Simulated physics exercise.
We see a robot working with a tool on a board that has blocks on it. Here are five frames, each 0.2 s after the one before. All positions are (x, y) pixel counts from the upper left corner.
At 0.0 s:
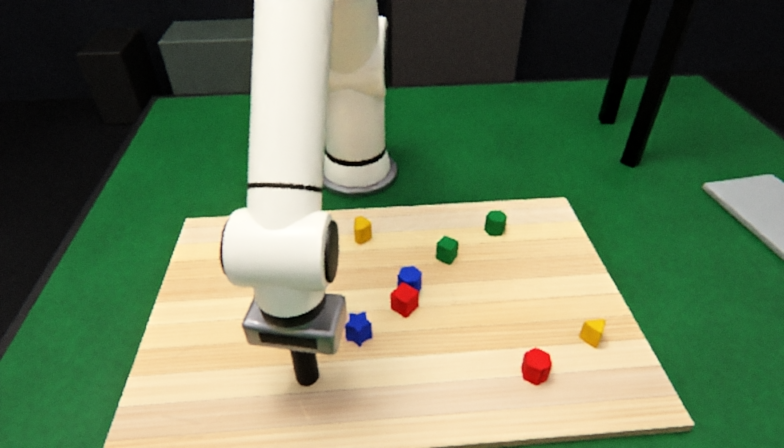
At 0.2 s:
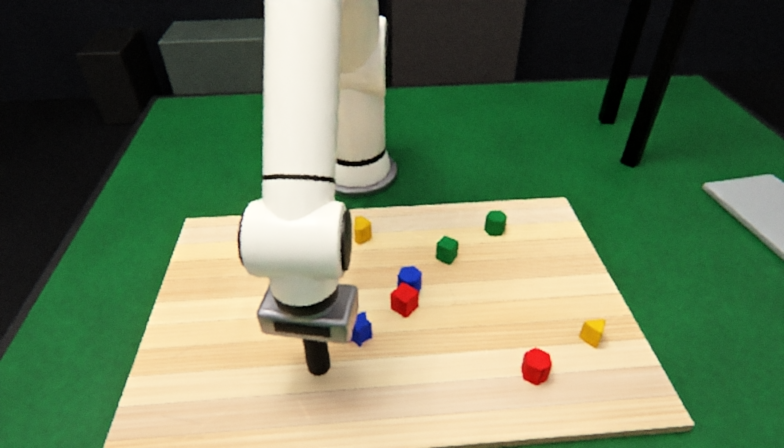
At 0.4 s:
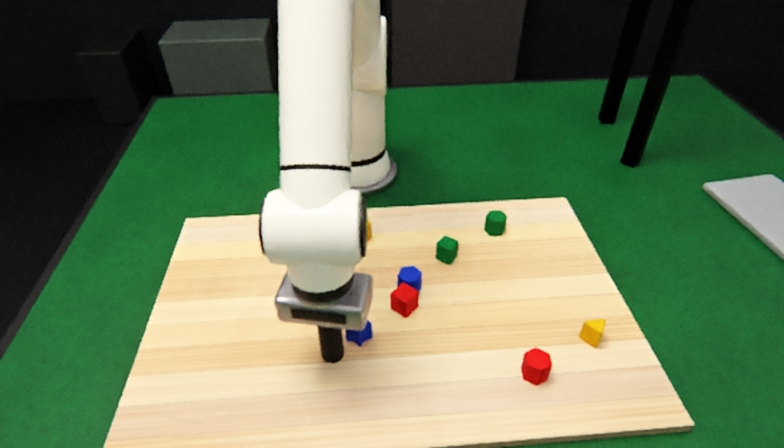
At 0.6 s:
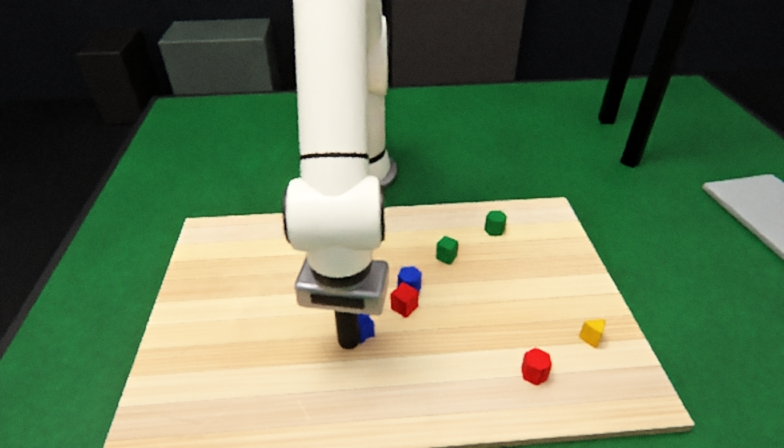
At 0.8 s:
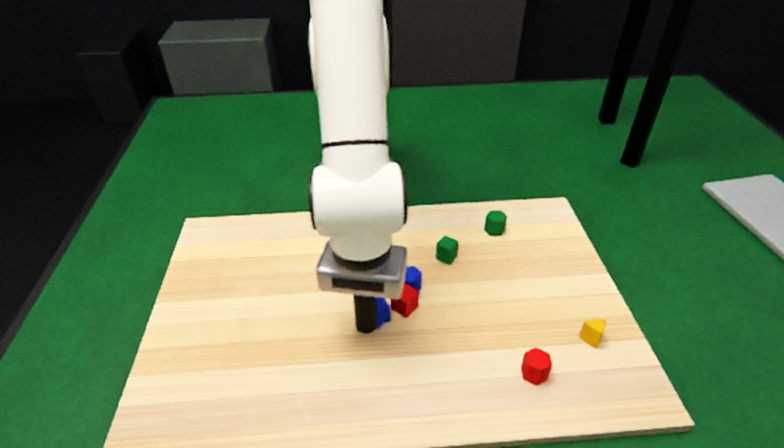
A white robot arm with a black tool moved right and away across a wooden board of colored blocks, reached the blue star, and pushed it a little toward the red block.
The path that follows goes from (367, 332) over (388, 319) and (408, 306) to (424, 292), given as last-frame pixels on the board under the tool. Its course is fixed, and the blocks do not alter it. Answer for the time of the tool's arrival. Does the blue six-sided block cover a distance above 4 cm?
In short: Yes.
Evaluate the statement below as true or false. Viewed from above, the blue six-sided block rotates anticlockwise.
It is true.
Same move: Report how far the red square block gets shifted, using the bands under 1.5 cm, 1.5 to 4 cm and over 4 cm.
It goes beyond 4 cm.
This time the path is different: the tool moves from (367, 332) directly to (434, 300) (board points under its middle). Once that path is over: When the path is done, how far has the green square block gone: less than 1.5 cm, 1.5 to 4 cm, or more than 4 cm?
It goes hardly anywhere, under 1.5 cm.
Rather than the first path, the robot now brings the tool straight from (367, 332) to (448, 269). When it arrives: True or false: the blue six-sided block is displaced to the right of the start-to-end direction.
The claim does not hold.
On the path given first. One third of the way, tool at (389, 312); blue star-shaped block at (396, 289), turned 15° anticlockwise; red square block at (418, 284); blue six-sided block at (417, 266), turned 40° anticlockwise.
Two thirds of the way, tool at (410, 299); blue star-shaped block at (408, 276), turned 35° anticlockwise; red square block at (432, 278), turned 45° clockwise; blue six-sided block at (420, 264), turned 60° anticlockwise.
At the end, tool at (425, 286); blue star-shaped block at (417, 265), turned 55° anticlockwise; red square block at (444, 271), turned 40° clockwise; blue six-sided block at (423, 250), turned 70° anticlockwise; green square block in place.
